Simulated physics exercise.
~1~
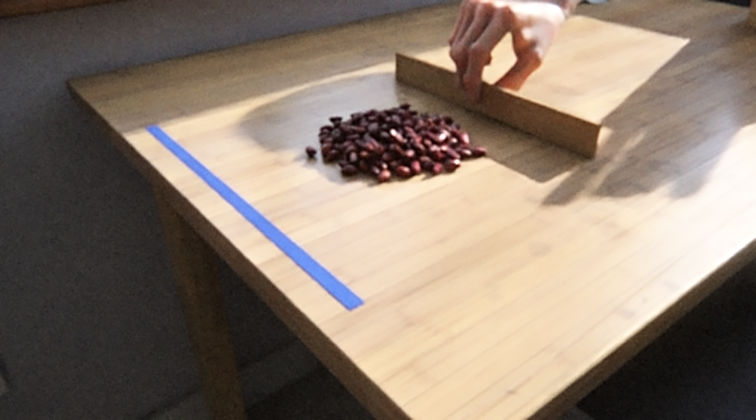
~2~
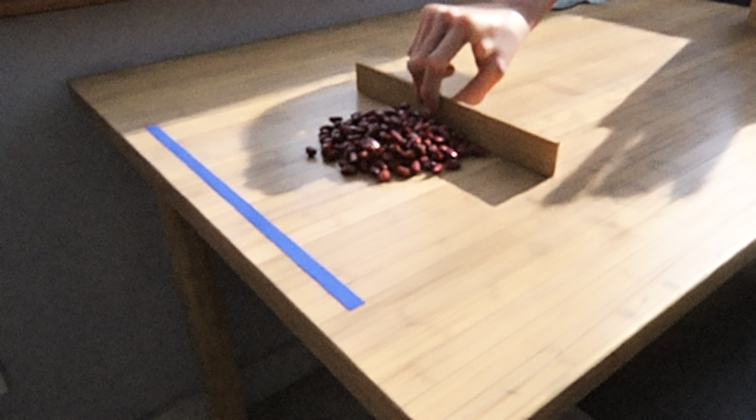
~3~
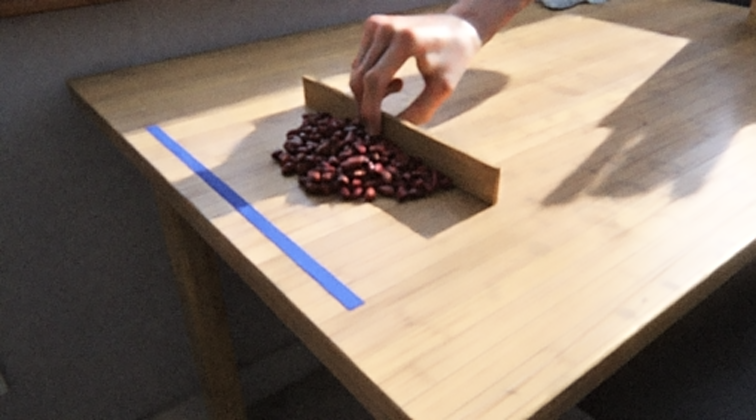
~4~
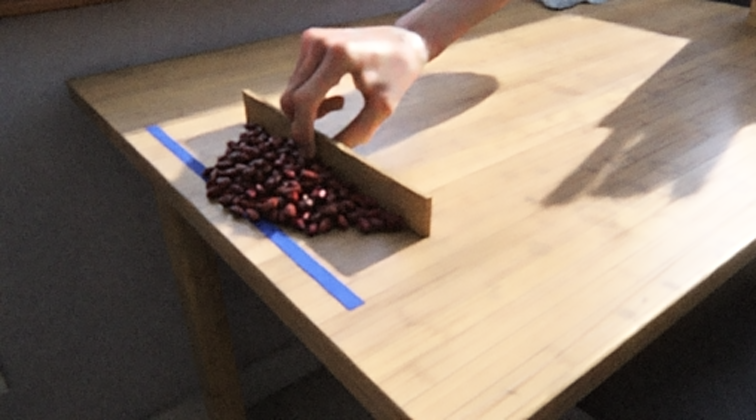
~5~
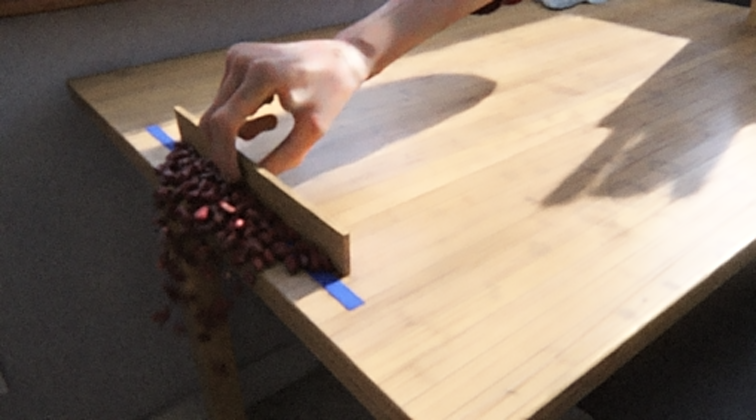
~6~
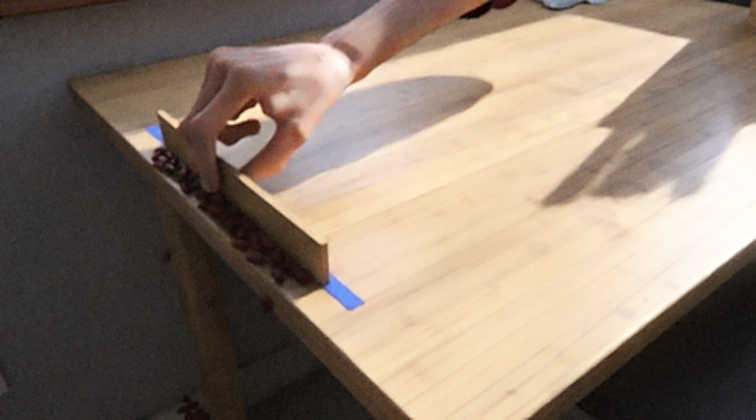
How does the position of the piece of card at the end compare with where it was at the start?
At the start the card stands to the right of the heap, well away from the blue tape. By the end it is much farther left and nearer the viewer, standing at the tape close to the table's edge.
To begin with, a hand holds an upright brown piece of card to the right of a loose heap of small, dark red, bean-like pieces on a wooden table. The card slides left and reaches the heap, which has not yet shifted. Then the hand sweeps the pieces toward the strip of blue tape near the table's left edge, and they bunch up in front of the card and spread across the tape. As the card comes to the tape, many tumble over the edge. The card stops there, with most of the heap gone over and a few pieces left along the rim.
